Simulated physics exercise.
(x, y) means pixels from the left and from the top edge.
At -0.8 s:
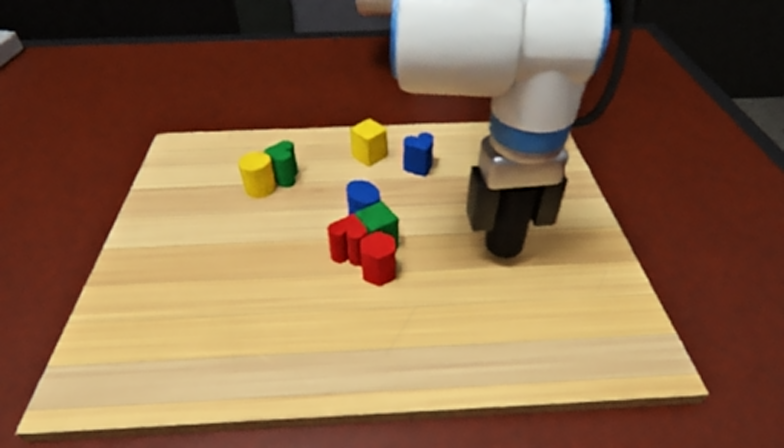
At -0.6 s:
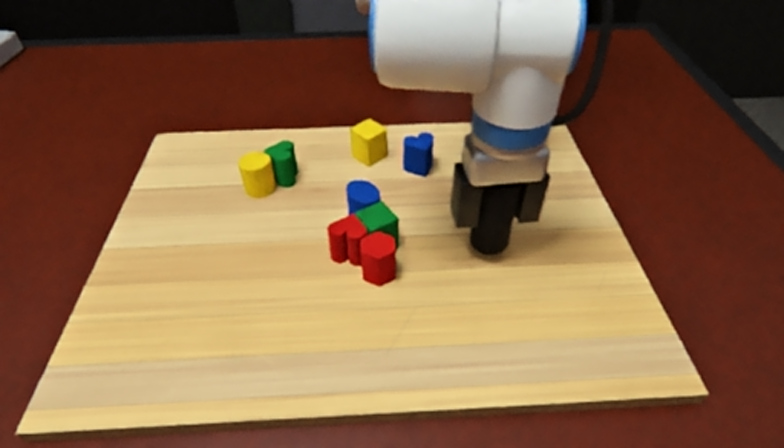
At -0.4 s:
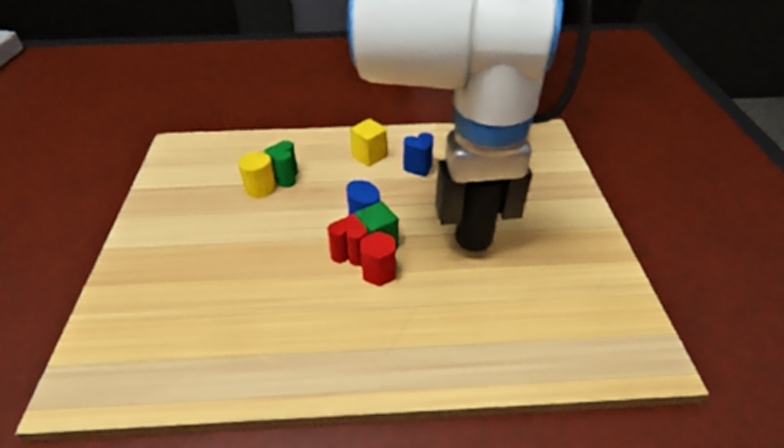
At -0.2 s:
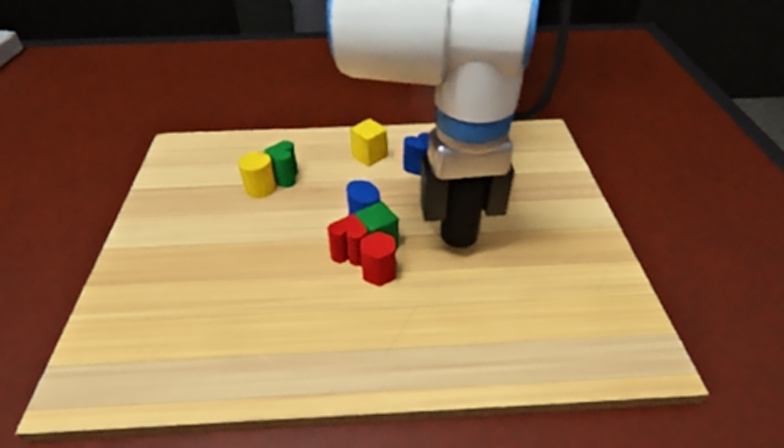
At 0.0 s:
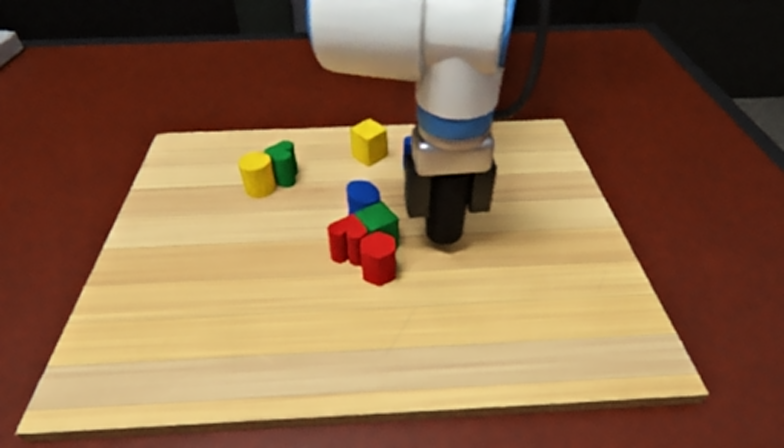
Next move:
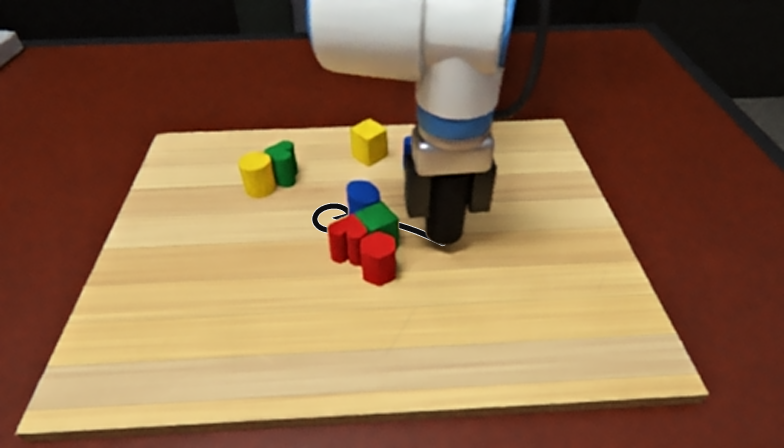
At the start, a robot arm holds a dark, rounded tip over the right side of a wooden board scattered with red, green, blue and yellow blocks. The arm then moves steadily left toward the central cluster, passing in front of a blue block, while the blocks stay still.
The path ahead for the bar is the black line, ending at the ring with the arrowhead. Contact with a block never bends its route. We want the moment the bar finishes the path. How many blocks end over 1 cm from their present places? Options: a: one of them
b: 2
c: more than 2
It's c.
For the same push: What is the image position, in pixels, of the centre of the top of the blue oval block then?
My prediction: (307, 175).
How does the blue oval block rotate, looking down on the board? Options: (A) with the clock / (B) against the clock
Correct choice: A.
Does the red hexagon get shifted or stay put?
In the end it has not been moved.
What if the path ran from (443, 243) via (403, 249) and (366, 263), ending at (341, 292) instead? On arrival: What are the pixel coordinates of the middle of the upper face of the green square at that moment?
At roughly (339, 217).
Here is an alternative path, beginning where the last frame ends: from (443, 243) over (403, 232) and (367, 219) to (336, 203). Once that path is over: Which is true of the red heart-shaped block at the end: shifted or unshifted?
It's moved.
Drawn move, from (443, 243) over (408, 228) and (371, 220) to (332, 218).
On the path given first. One third of the way, bar (408, 218); nothing pushed yet.
Two thirds of the way, bar (370, 210); red heart-shaped block (341, 233), turned 40° anticlockwise; blue oval block (336, 183), turned 15° clockwise; green square (357, 214), turned 40° anticlockwise.
At the end, bar (331, 208); red heart-shaped block (340, 236), turned 50° anticlockwise; blue oval block (307, 175), turned 60° clockwise; green square (352, 214), turned 50° anticlockwise; red hexagon still.
